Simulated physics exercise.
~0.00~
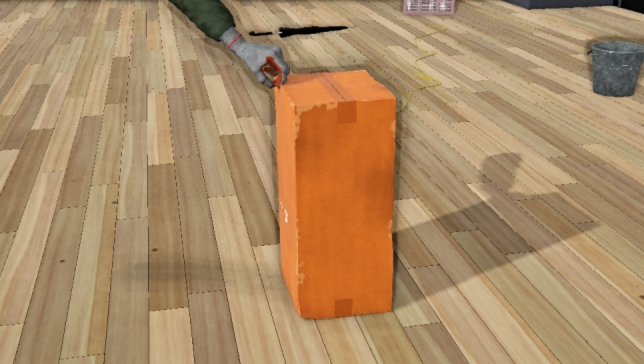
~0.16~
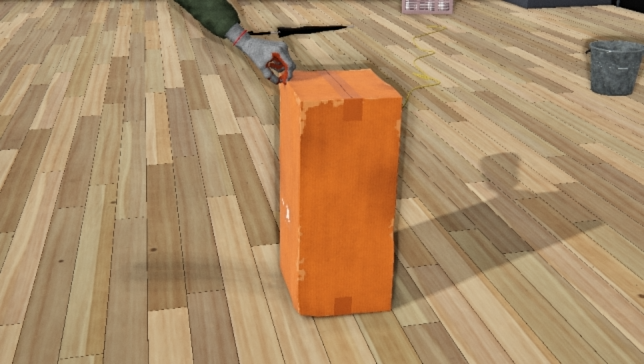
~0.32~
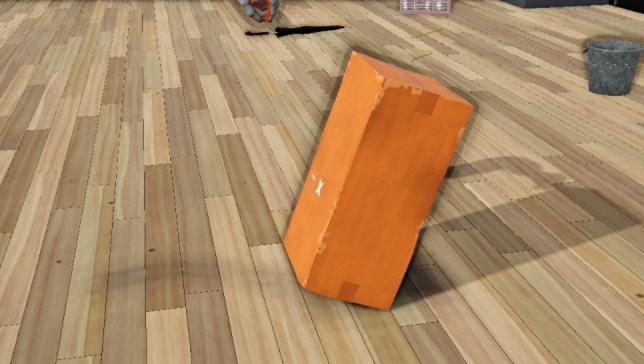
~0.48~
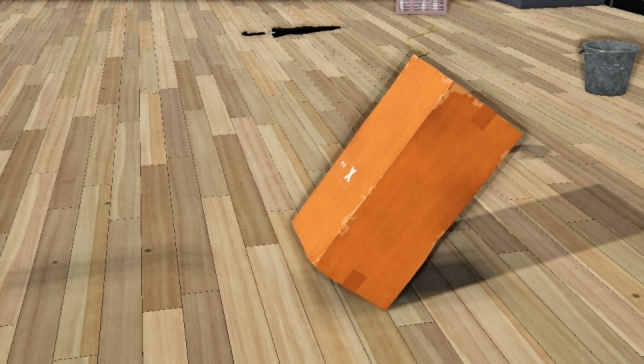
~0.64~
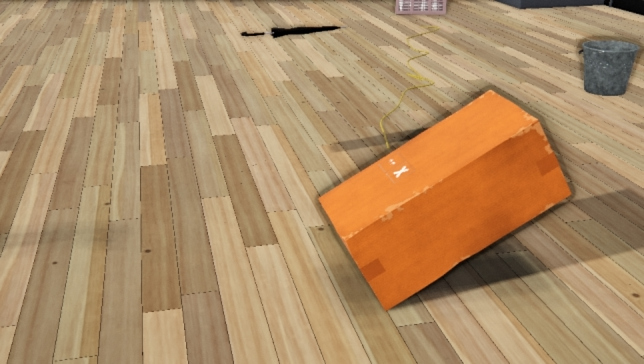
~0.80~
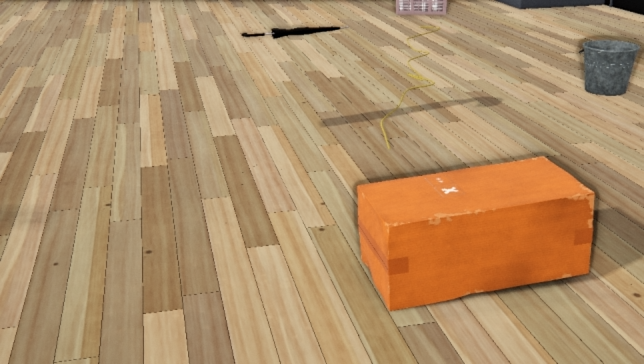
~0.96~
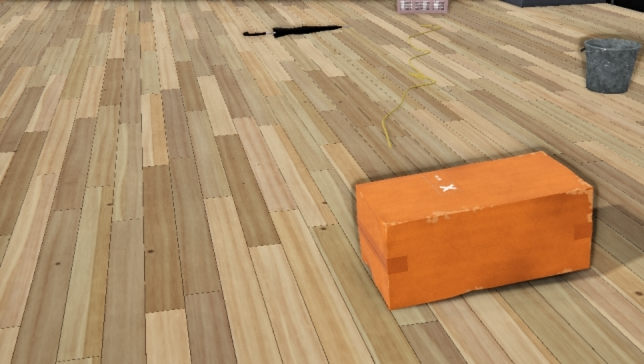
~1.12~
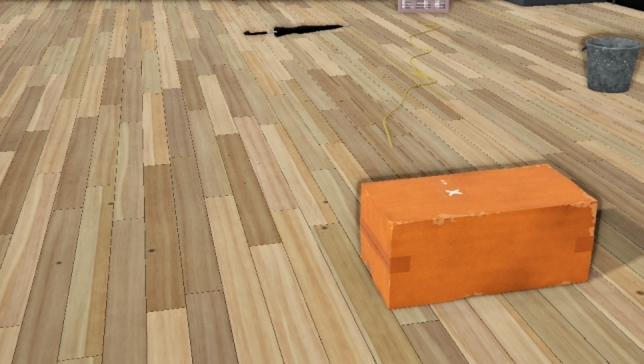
A gray-gloved hand in a dark green sleeve reaches in from the upper left to the top of a tall orange parcel standing upright on a wood plank floor, seen from slightly above. A black object lies on the floor behind, and a gray bucket stands at the upper right. The hand pushes near the parcel's top, then lets go and draws back out of view. The parcel tips to the right, leaning further and further over its lower edge. It drops onto its side and stays lying there, a small white mark now facing up.
